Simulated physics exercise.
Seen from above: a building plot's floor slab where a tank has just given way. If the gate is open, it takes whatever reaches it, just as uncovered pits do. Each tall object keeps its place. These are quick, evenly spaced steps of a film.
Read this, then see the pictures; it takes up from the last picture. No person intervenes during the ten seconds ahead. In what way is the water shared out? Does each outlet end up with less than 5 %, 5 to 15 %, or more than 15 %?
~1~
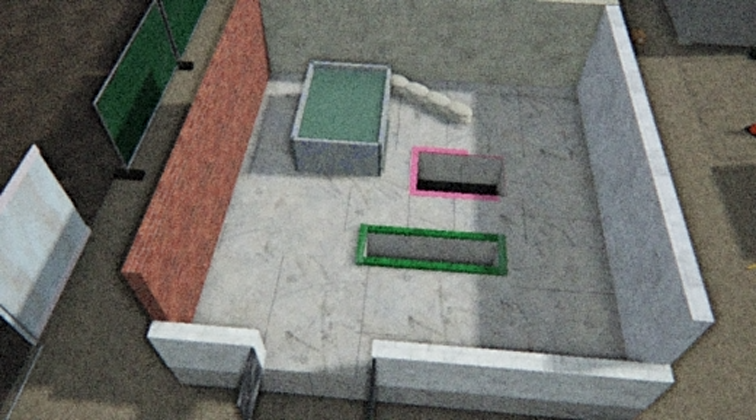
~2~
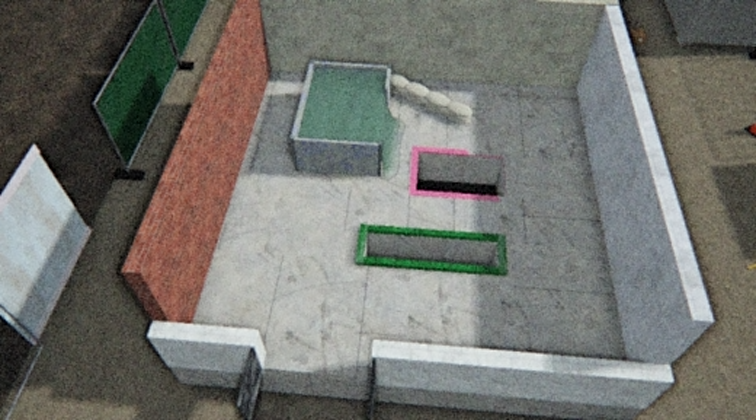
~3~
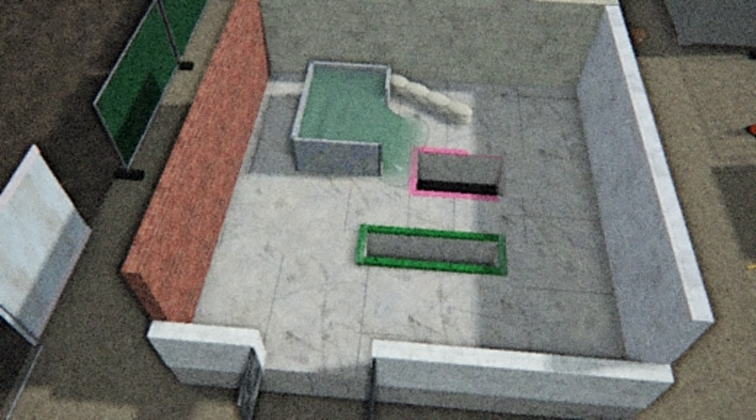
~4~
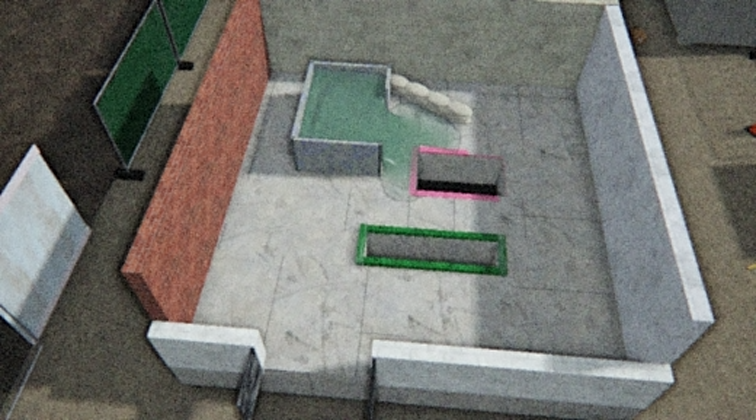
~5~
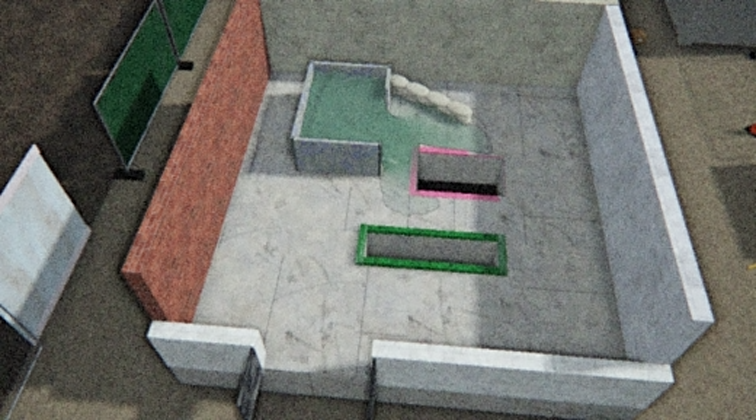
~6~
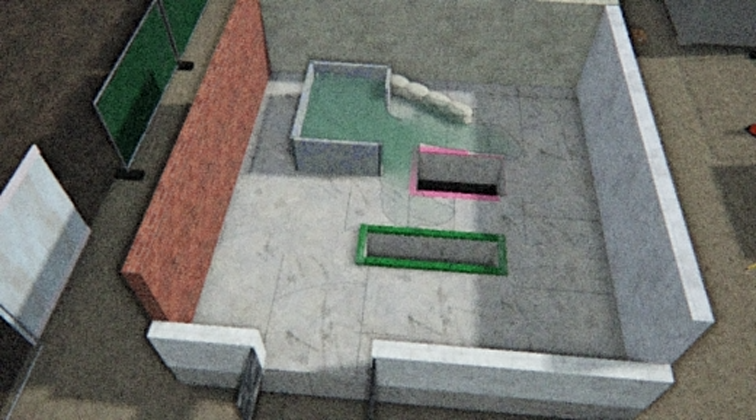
The gate gets a mere sliver - short of five per cent. The green pit gets a mere sliver - short of five per cent. The pink pit gets a sizeable chunk - beyond fifteen per cent.
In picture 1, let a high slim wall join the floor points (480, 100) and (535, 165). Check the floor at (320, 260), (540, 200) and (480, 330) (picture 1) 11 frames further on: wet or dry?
Point by point: First spared, next swamped, last spared.
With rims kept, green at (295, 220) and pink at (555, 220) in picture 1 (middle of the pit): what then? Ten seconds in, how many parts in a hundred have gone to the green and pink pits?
Estimated shares - green: 0 %; pink: 50 %.
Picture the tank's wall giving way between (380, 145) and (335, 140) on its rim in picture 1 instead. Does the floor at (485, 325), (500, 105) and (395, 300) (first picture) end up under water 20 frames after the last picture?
In the order asked: Out of reach, out of reach, out of reach.
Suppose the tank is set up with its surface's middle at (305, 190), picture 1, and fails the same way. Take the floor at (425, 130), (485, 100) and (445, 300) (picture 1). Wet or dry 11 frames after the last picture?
In order: Unflooded, then unflooded, then inundated.
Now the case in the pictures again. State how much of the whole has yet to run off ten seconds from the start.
32 in a hundred.
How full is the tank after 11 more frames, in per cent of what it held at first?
I'd put it near 38 per cent.
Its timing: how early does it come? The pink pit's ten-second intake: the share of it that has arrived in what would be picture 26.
It should be near 70 percent of the ten-second total.
A moment on, water covers 15 % of the floor; the gate 0 %, the green pit 0 %, the pink pit 22 %.
Next, water covers 25 % of the floor; the gate 0 %, the green pit 0 %, the pink pit 36 %.
Then, water covers 30 % of the floor; the gate 0 %, the green pit 0 %, the pink pit 48 %.
Later, water covers 50 % of the floor; the gate 0 %, the green pit 0 %, the pink pit 59 %.
In the end, water covers 55 % of the floor; the gate 0 %, the green pit 0 %, the pink pit 67 %.
